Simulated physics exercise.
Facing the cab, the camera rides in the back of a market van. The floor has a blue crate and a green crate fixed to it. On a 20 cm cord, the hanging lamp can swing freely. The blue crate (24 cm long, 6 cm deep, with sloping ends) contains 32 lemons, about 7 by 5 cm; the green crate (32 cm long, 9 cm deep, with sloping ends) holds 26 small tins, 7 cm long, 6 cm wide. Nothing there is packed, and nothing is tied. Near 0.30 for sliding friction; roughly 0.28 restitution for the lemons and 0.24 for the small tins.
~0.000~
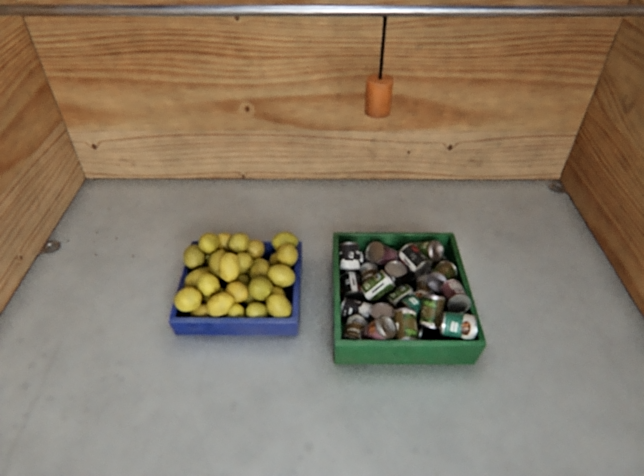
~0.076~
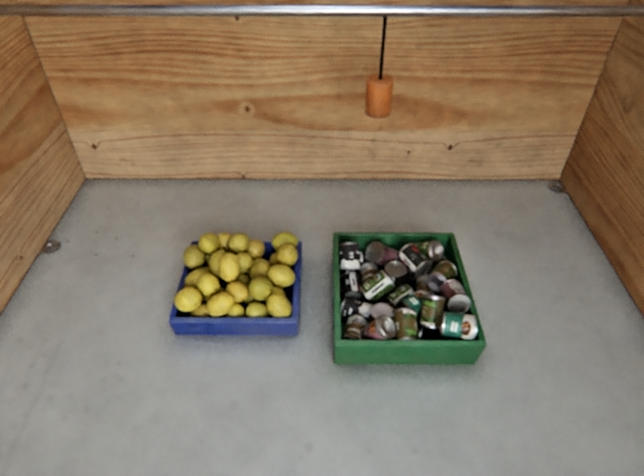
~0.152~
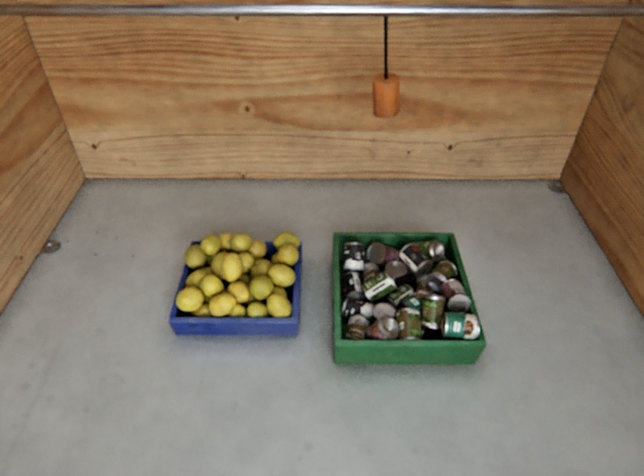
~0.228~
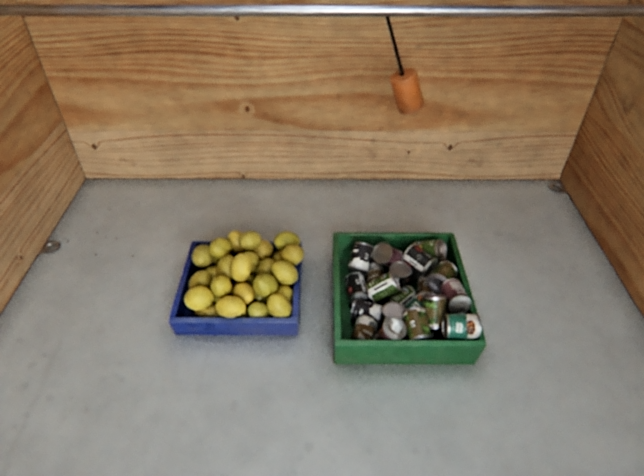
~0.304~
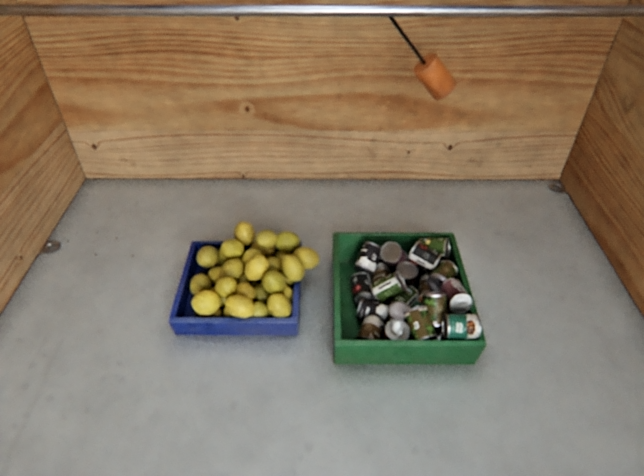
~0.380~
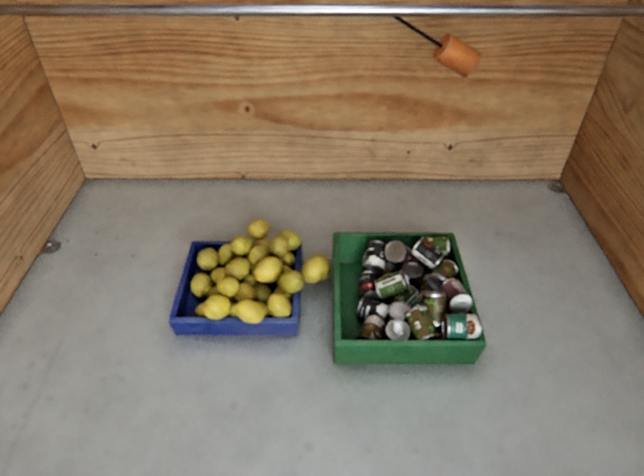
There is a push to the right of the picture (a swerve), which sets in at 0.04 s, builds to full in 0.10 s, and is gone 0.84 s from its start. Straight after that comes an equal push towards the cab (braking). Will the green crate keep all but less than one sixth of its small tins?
Yes, under a sixth of them go.
After 0.69 s, blue crate 21 in, 11 out and green crate 26 in, 0 out.
After 1.08 s, blue crate 18 in, 14 out and green crate 25 in, 1 out.
After 1.62 s, blue crate 18 in, 14 out and green crate 25 in, 1 out.
Final count (at 2.32 s), blue crate 17 in, 15 out and green crate 25 in, 1 out. Asked share, 1 of 26, 4 per cent.
